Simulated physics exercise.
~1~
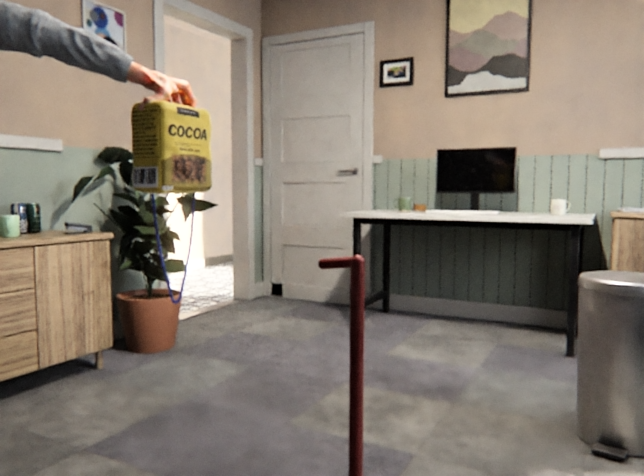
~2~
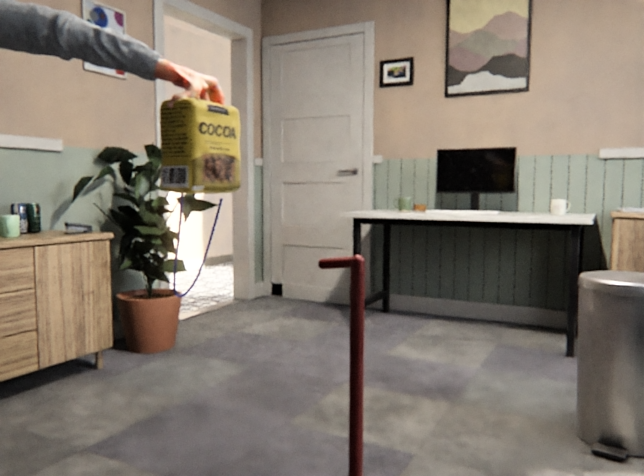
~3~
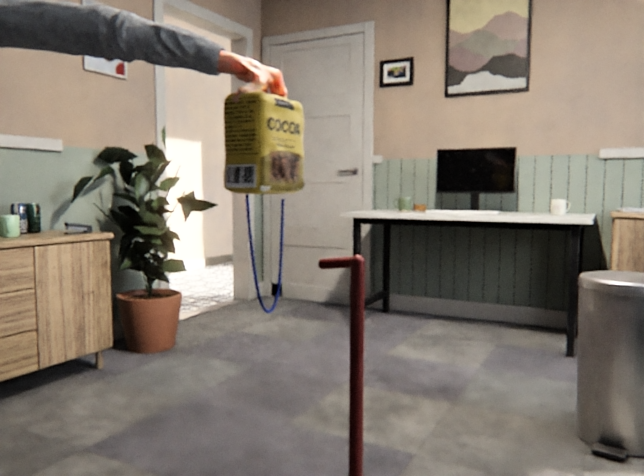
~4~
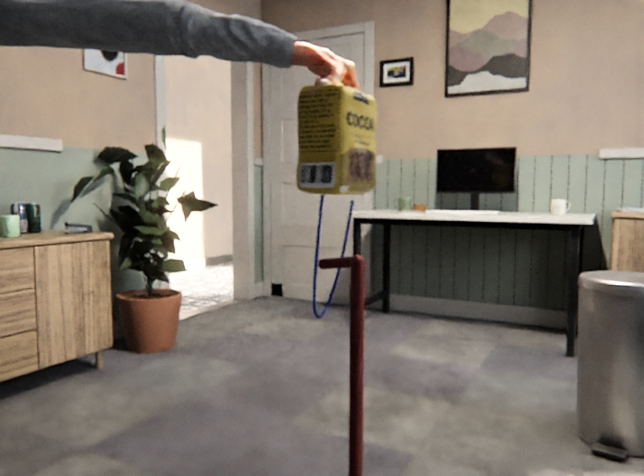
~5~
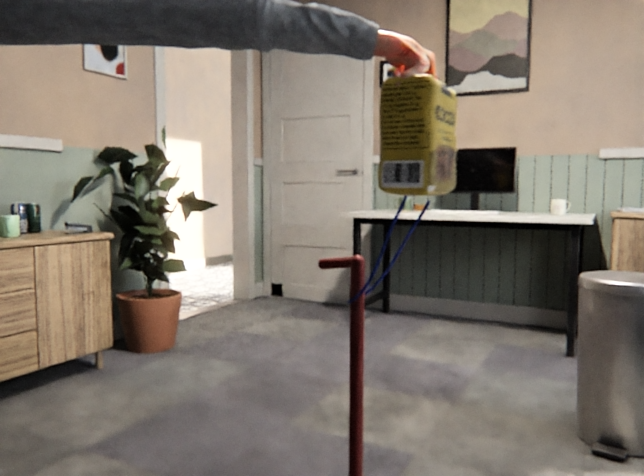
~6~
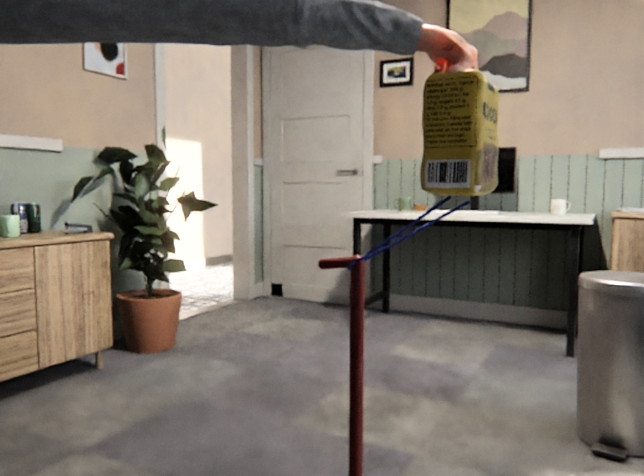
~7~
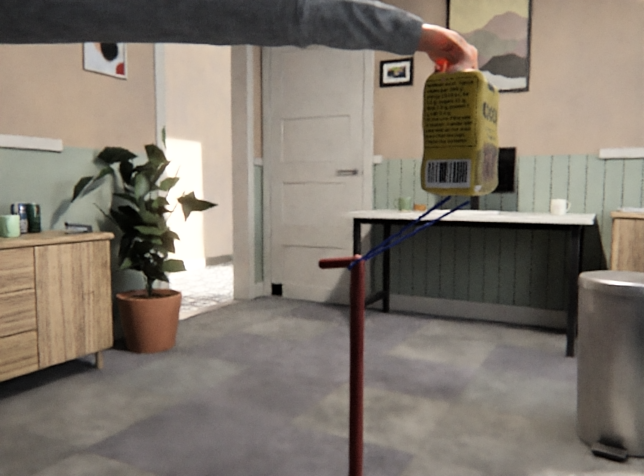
A yellow cocoa package with a blue loop of lace dangling beneath it is carried rightward by a hand across a room toward a dark red hooked post; the loop catches on the hook and pulls taut, and the hand stops with the package snagged just past the post.
